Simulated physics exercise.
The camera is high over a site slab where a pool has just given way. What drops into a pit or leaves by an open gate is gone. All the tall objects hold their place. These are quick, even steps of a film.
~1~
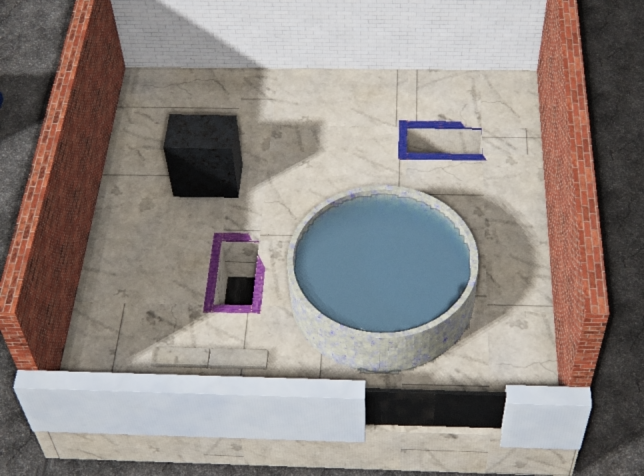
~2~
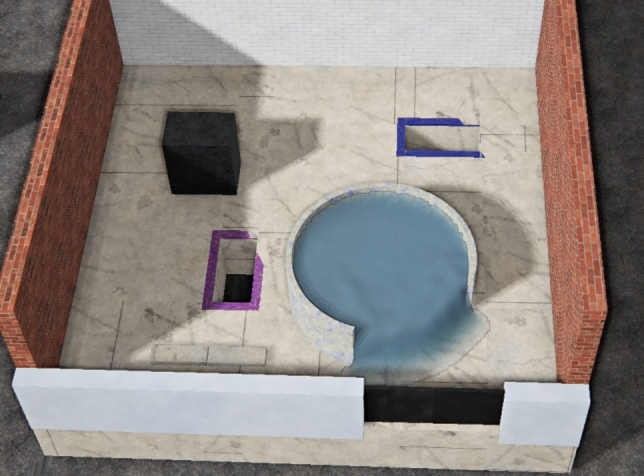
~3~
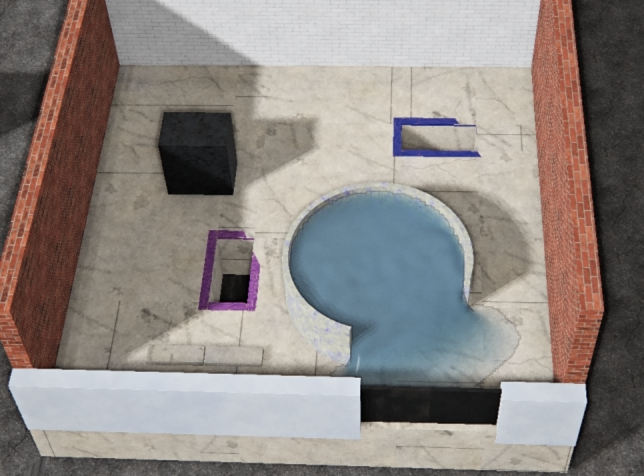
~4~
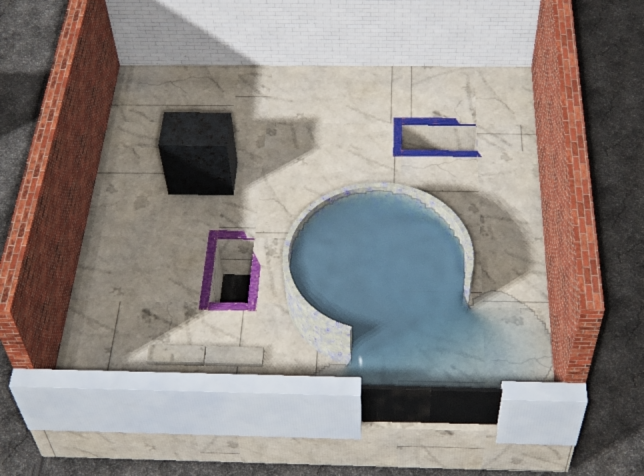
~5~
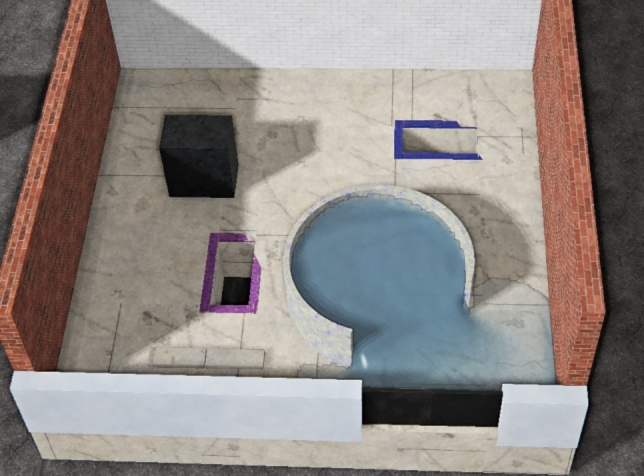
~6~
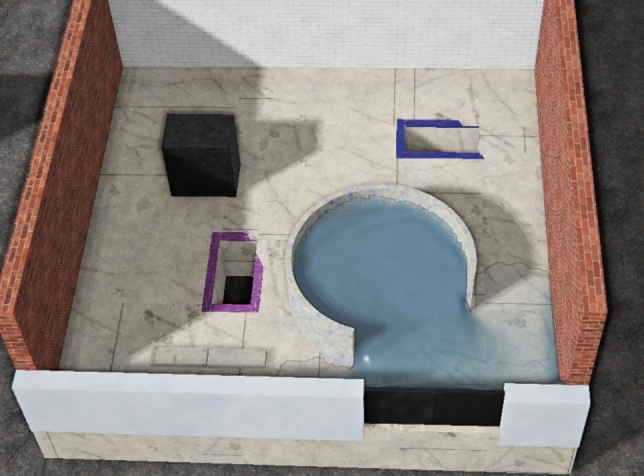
The round pool sat whole and still between the brick walls, then its front side opened and blue water poured out, spreading across the pale slab toward the low white wall and right-hand corner.
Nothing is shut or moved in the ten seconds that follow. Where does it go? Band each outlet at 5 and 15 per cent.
In the end: The gate takes less than 5 %; the blue pit takes more than 15 %; the purple pit takes between 5 and 15 %.
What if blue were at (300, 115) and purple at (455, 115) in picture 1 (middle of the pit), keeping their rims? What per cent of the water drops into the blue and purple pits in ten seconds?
Parts in a hundred: Blue 10, purple 20.
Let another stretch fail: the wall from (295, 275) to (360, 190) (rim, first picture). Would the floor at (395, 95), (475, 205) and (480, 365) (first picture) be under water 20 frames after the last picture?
One after the other: Covered, dry, not flooded.
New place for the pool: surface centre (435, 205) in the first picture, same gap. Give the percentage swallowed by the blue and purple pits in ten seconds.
Parts in a hundred: Blue 4, purple 20.
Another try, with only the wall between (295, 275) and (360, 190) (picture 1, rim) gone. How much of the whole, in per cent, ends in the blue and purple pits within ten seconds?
Per cent: Blue 4, purple 45.
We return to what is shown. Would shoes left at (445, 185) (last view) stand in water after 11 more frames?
There: Flooded.
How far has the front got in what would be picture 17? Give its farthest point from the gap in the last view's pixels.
Around (52, 404).
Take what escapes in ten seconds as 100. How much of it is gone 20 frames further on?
Roughly 35 per cent.
A moment on, water covers 20 % of the floor; the gate 0 %, the blue pit 0 %, the purple pit 0 %.
Next, water covers 35 % of the floor; the gate 0 %, the blue pit 0 %, the purple pit 1 %.
Then, water covers 55 % of the floor; the gate 0 %, the blue pit 7 %, the purple pit 2 %.
Later, water covers 90 % of the floor; the gate 0 %, the blue pit 14 %, the purple pit 3 %.
In the end, water covers 100 % of the floor; the gate 0 %, the blue pit 19 %, the purple pit 7 %.
